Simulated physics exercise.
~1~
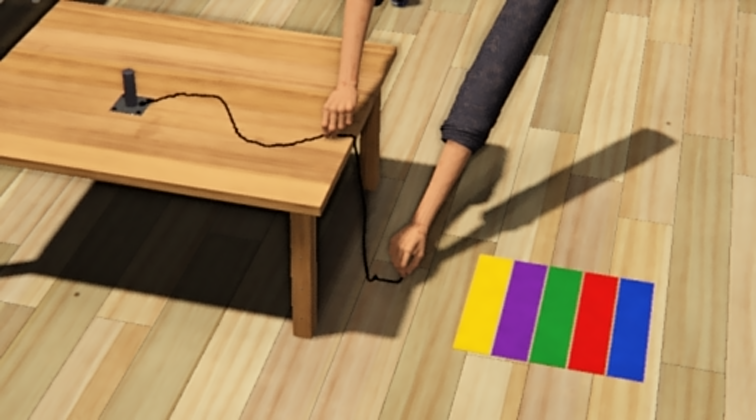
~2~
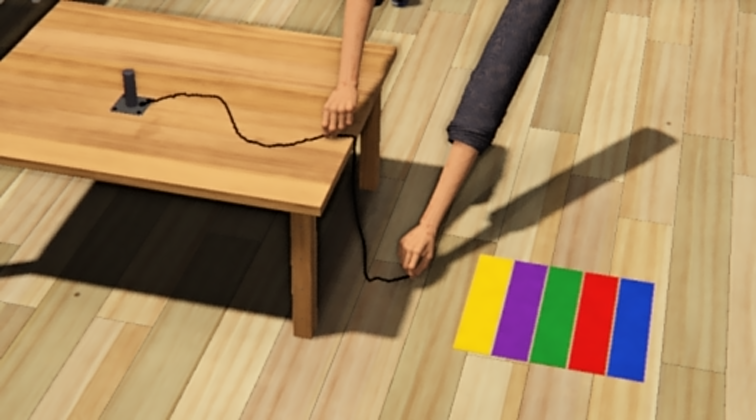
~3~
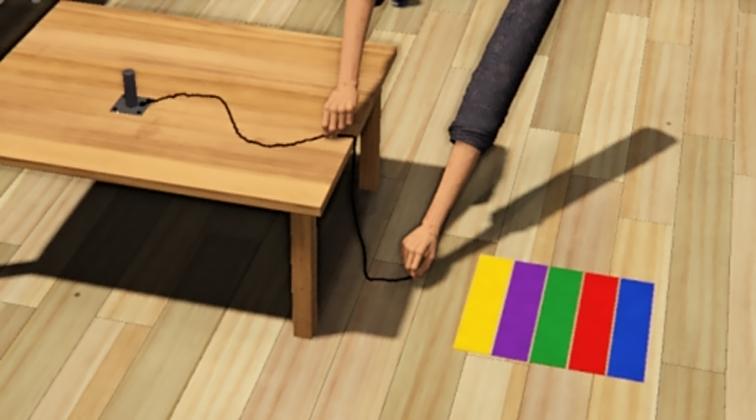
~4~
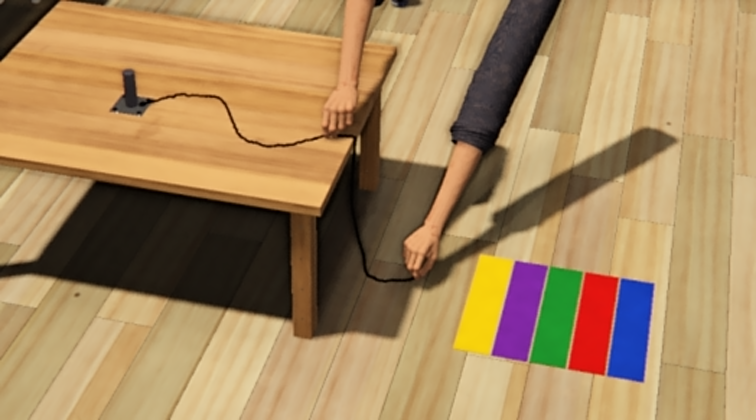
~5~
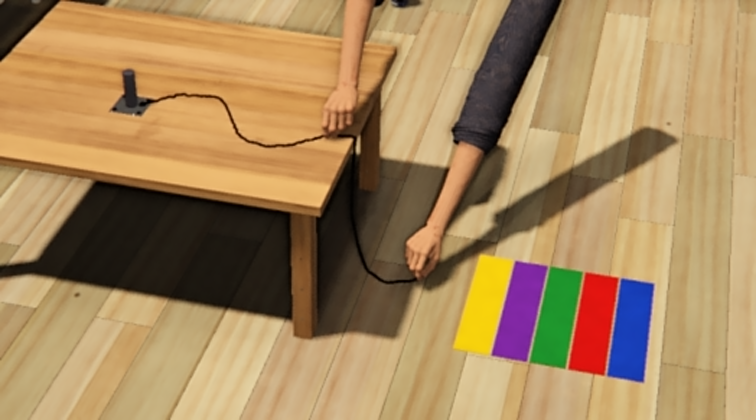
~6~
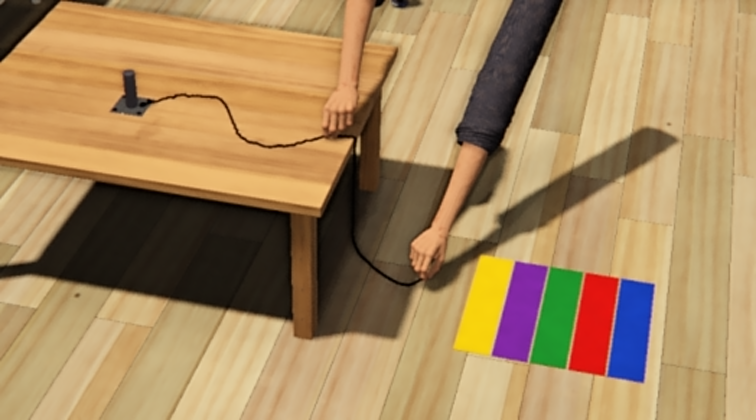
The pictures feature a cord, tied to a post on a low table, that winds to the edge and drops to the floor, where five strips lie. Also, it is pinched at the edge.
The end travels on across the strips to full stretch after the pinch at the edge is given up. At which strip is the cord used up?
At the red one.
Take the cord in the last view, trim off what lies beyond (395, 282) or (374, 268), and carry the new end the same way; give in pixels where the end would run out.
Case by case it comes to about (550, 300) and then about (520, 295).
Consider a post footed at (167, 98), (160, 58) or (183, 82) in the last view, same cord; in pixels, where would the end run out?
Near (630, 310), (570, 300) and (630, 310).
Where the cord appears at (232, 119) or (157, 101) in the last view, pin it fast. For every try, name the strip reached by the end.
One at a time: Green and red.
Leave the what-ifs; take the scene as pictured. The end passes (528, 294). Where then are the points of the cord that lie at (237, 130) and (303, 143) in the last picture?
The two spots land somewhere near (290, 126) and (358, 156).
Soon after, end near (527, 294); over purple.
Then, end near (573, 302); over green.
At full stretch, end near (599, 306); over red. Over red.
